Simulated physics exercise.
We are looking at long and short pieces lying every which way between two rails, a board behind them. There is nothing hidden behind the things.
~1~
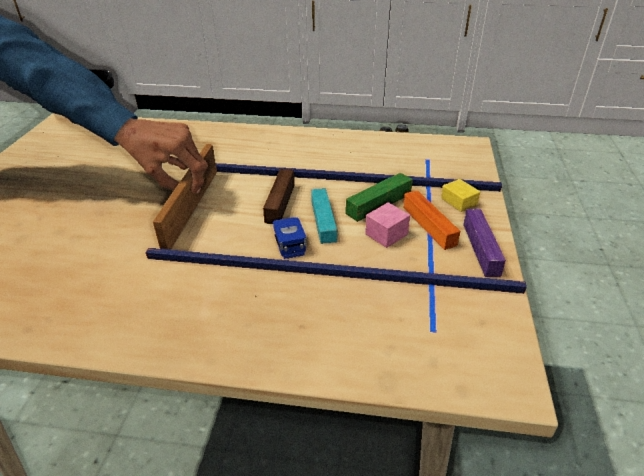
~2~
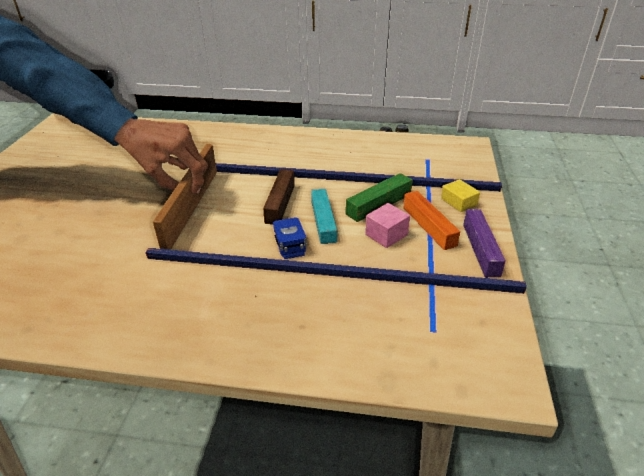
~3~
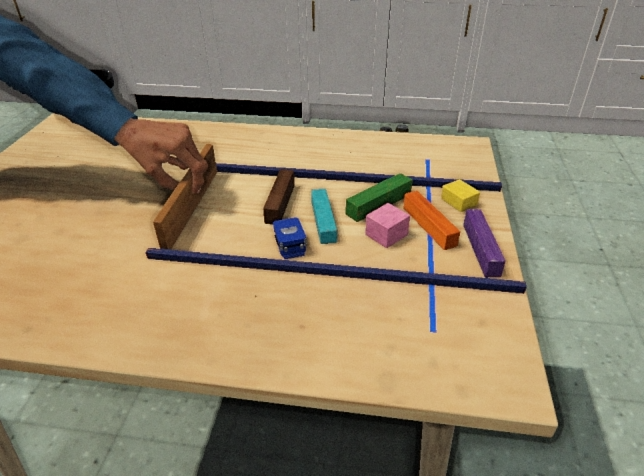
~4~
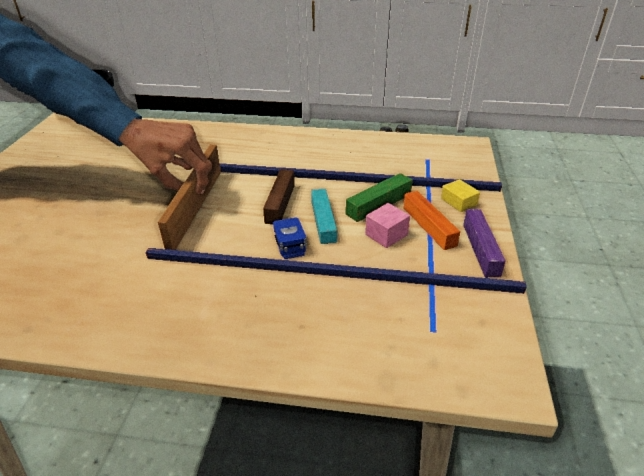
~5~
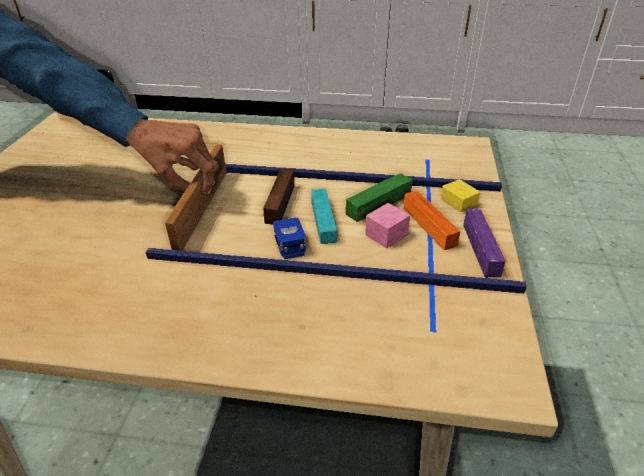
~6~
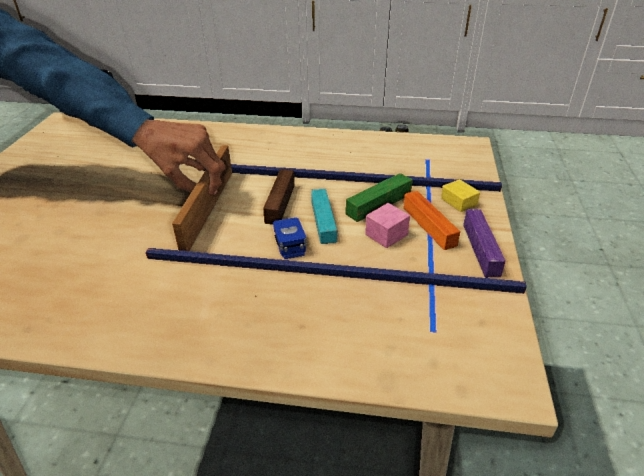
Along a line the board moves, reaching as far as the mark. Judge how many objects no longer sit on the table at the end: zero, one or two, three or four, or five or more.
No longer on the table: One or two.
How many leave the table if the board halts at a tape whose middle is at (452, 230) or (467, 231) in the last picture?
Try by try, 2 and 4.
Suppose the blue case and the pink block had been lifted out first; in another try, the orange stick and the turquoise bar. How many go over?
The counts would be 0 and 0.
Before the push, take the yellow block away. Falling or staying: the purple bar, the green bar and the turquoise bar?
Note: Purple bar is off by the end; green bar is on by the end; turquoise bar is on by the end.
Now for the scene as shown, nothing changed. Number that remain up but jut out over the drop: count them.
You'd get 1.
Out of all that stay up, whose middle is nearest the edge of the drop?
The orange stick finishes closest.
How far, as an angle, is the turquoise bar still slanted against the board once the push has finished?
It works out to near 10°.
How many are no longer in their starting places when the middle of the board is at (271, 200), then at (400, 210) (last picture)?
1 and 8.
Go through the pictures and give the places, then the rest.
In the first frame, purple bar (483, 241); yellow block (460, 195); orange stick (430, 219); board (189, 194); tape (430, 228).
In the second frame, yellow block (460, 195); brown stick (280, 196).
In the third frame, orange stick (430, 219); turquoise bar (323, 215).
In the fourth frame, purple bar (483, 242); pink block (387, 225).
In the fifth frame, yellow block (460, 195); board (200, 195).
In the sixth frame, purple bar (483, 242); yellow block (460, 195); orange stick (430, 219); board (206, 195); tape (430, 228).
Soon after, none off yet; purple bar at rest near (483, 242); yellow block at rest near (460, 195); orange stick at rest near (430, 219).
At rest, the number that fall off is one or two; fallen, purple bar.
